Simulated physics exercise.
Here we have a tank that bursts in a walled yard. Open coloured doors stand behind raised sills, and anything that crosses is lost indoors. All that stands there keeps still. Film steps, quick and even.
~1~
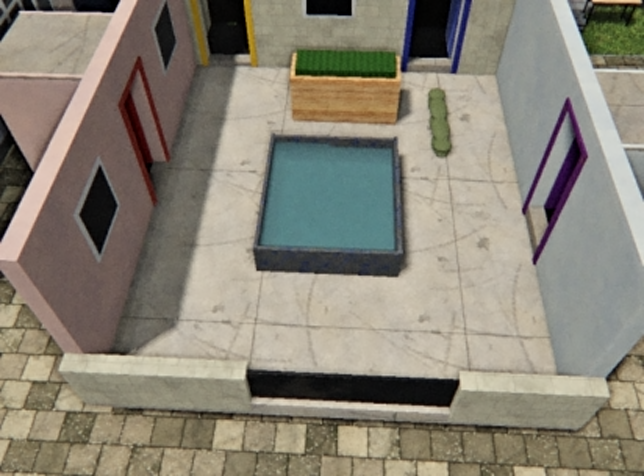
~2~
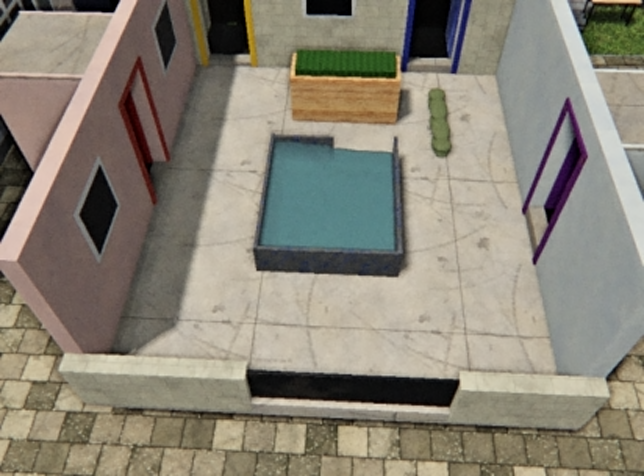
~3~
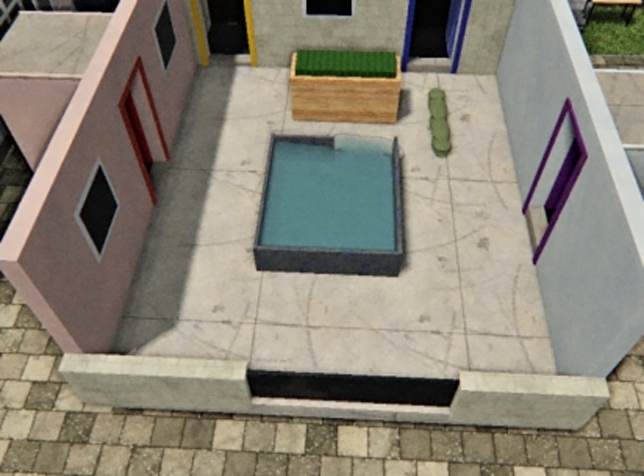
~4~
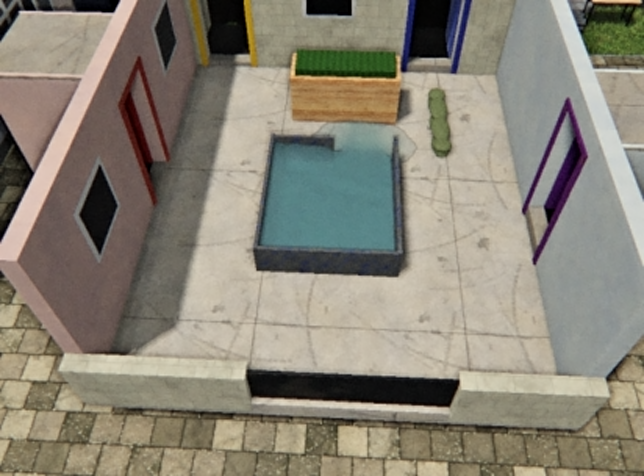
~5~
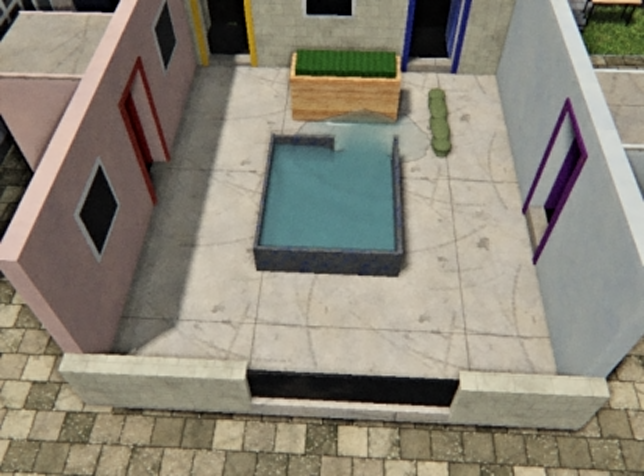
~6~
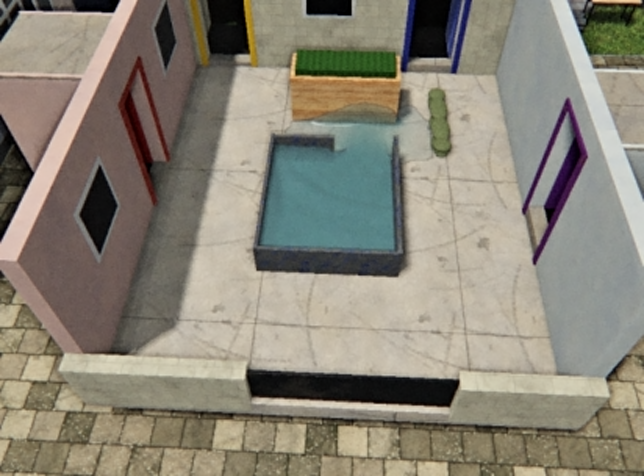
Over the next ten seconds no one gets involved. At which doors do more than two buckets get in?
In the end the blue door holds up fine I think; the purple door holds up fine I think; the red door gets overrun I think; the yellow door holds up fine I think.
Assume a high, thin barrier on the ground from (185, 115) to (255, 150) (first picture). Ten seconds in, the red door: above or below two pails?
Well, red does not reach it.
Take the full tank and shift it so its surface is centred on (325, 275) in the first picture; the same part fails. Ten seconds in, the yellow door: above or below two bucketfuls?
Yellow: Undershoots.
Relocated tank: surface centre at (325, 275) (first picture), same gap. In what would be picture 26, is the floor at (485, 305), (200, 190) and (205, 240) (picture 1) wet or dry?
Spared, spared, spared.
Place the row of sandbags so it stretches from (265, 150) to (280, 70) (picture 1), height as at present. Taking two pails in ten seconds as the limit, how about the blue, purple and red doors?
Blue door falls short, purple door falls short, red door falls short.
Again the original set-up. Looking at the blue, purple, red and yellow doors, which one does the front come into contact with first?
I'd go with the door marked blue.
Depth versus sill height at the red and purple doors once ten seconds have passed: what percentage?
First around 130 percent, second around 20 percent.
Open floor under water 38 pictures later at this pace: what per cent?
Estimated share: Around 80 %.
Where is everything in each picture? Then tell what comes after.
The first frame shows the water tank at (331, 192) is whole and still.
In the second frame, the front is at a hidden place, out from the gap on the water tank's far side.
In the third frame, the front is at a hidden place, out from the gap on the water tank's far side.
In the fourth frame, water pours out on the water tank's far side and has run to (336, 123).
In the fifth frame, the front is at (406, 120), out from the gap on the water tank's far side.
In the sixth frame, water pours out on the water tank's far side and has run to (409, 112).
A moment on, water covers 10 % of the floor; the blue door not reached, the purple door not reached, the red door not reached, the yellow door not reached.
Next, water covers 25 % of the floor; the blue door wet at the sill, nothing in, the purple door not reached, the red door not reached, the yellow door not reached.
Then, water covers 45 % of the floor; the blue door under two buckets in, the purple door not reached, the red door under two buckets in, the yellow door not reached.
Later, water covers 80 % of the floor; the blue door under two buckets in, the purple door wet at the sill, nothing in, the red door over two buckets in, the yellow door wet at the sill, nothing in.
In the end, water covers 95 % of the floor; the blue door under two buckets in, the purple door wet at the sill, nothing in, the red door over two buckets in, the yellow door wet at the sill, nothing in.
